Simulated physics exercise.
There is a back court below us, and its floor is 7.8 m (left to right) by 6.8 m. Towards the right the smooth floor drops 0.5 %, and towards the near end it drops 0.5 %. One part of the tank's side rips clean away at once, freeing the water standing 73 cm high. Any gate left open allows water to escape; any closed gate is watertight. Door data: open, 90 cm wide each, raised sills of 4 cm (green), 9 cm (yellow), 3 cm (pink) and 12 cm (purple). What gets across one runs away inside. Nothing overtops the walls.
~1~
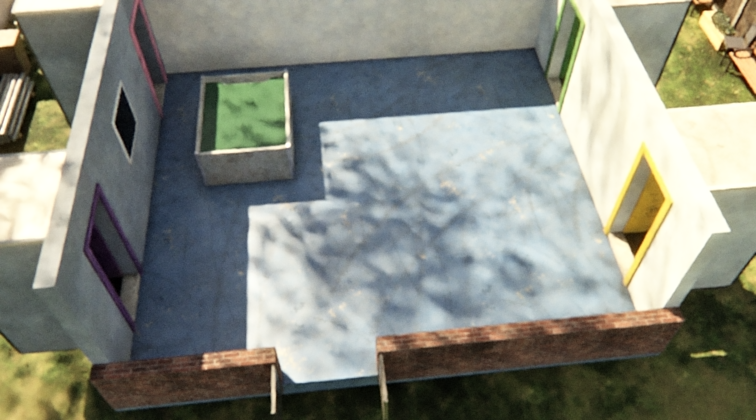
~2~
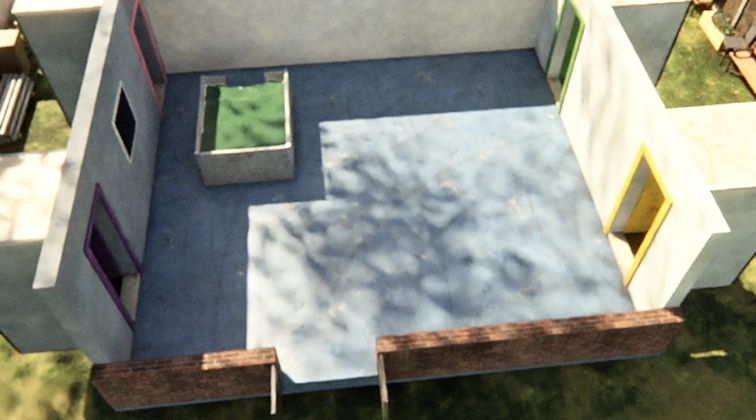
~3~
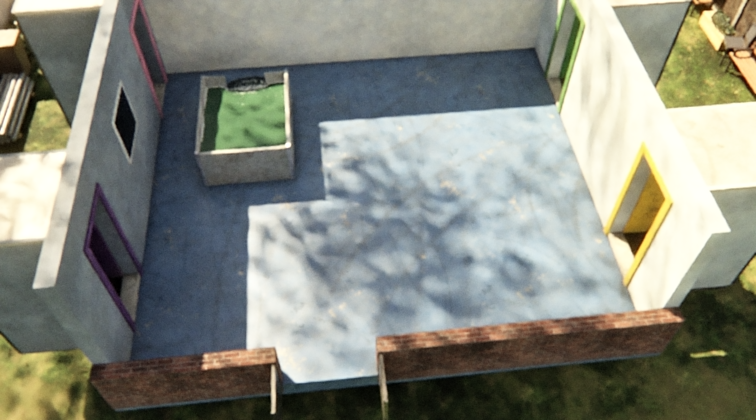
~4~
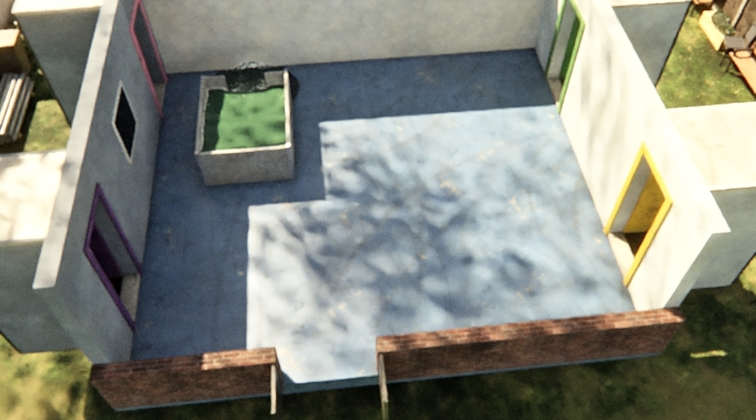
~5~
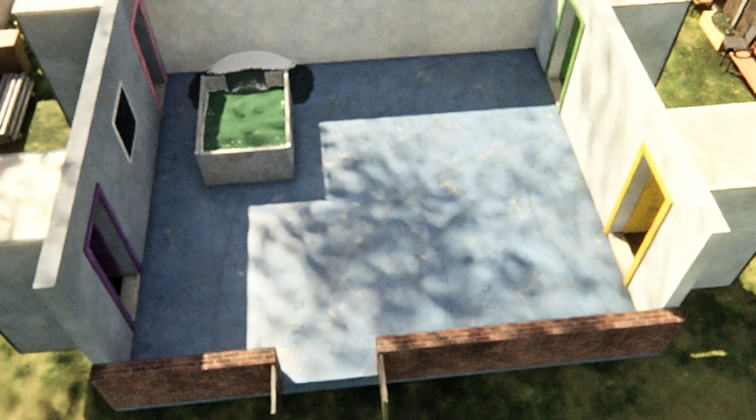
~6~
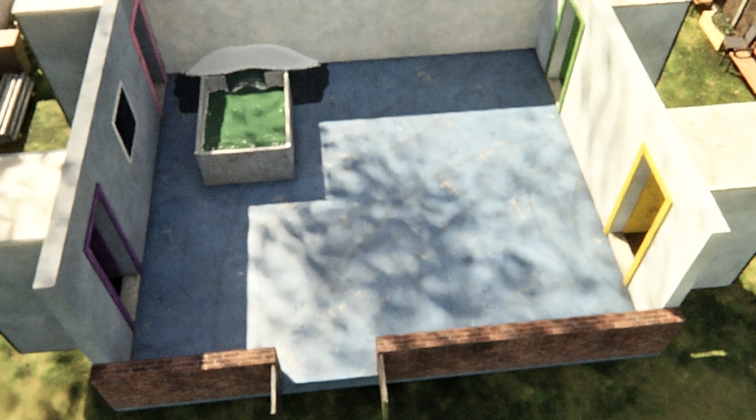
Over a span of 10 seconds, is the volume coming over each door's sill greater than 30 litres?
Green door: Beyond the limit. Yellow door: Short of the limit. Pink door: Beyond the limit. Purple door: Short of the limit.
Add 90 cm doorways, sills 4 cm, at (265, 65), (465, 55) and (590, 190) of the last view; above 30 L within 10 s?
Result in order - more than that, not enough, not enough.
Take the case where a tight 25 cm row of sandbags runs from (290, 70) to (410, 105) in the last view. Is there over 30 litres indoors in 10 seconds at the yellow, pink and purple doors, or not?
So yellow comes out low enough, pink comes out too high and purple comes out low enough.
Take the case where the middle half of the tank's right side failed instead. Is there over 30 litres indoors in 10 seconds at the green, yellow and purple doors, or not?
So green ends up past the limit, yellow short of it, purple short of it.
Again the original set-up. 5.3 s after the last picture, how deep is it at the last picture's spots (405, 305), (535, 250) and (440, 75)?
Close to 0, 1 and 2 centimetres.
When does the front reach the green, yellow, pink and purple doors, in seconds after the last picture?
So, green at 2.0 s, then yellow at 4.0 s, pink at 0.3 s, and purple at 3.2 s.
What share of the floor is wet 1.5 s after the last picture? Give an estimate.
Covered: Roughly 20 %.
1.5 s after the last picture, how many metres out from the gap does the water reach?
It's close to 5.2 metres.
Then, 0.7 s after the last picture water covers 10 % of the floor and is deepest (46 cm) near (255, 73); green door not reached, yellow door not reached, pink door 17 cm at the sill, 14 L in, purple door not reached.
Then, 1.5 s after the last picture water covers 20 % of the floor and is deepest (34 cm) near (255, 73); green door not reached, yellow door not reached, pink door 19 cm at the sill, 104 L in, purple door not reached.
Then, 2.8 s after the last picture water covers 40 % of the floor and is deepest (27 cm) near (255, 73); green door 12 cm at the sill, 15 L in, yellow door not reached, pink door 14 cm at the sill, 228 L in, purple door not reached.
Then, 5.3 s after the last picture water covers 55 % of the floor and is deepest (16 cm) near (255, 73); green door 9 cm at the sill, 63 L in, yellow door 3 cm at the sill, 0 L in, pink door 10 cm at the sill, 351 L in, purple door 3 cm at the sill, 0 L in.
Then, 9.3 s after the last picture water covers 70 % of the floor and is deepest (8 cm) near (639, 322); green door 5 cm at the sill, 87 L in, yellow door 3 cm at the sill, 0 L in, pink door 6 cm at the sill, 415 L in, purple door 2 cm at the sill, 0 L in.
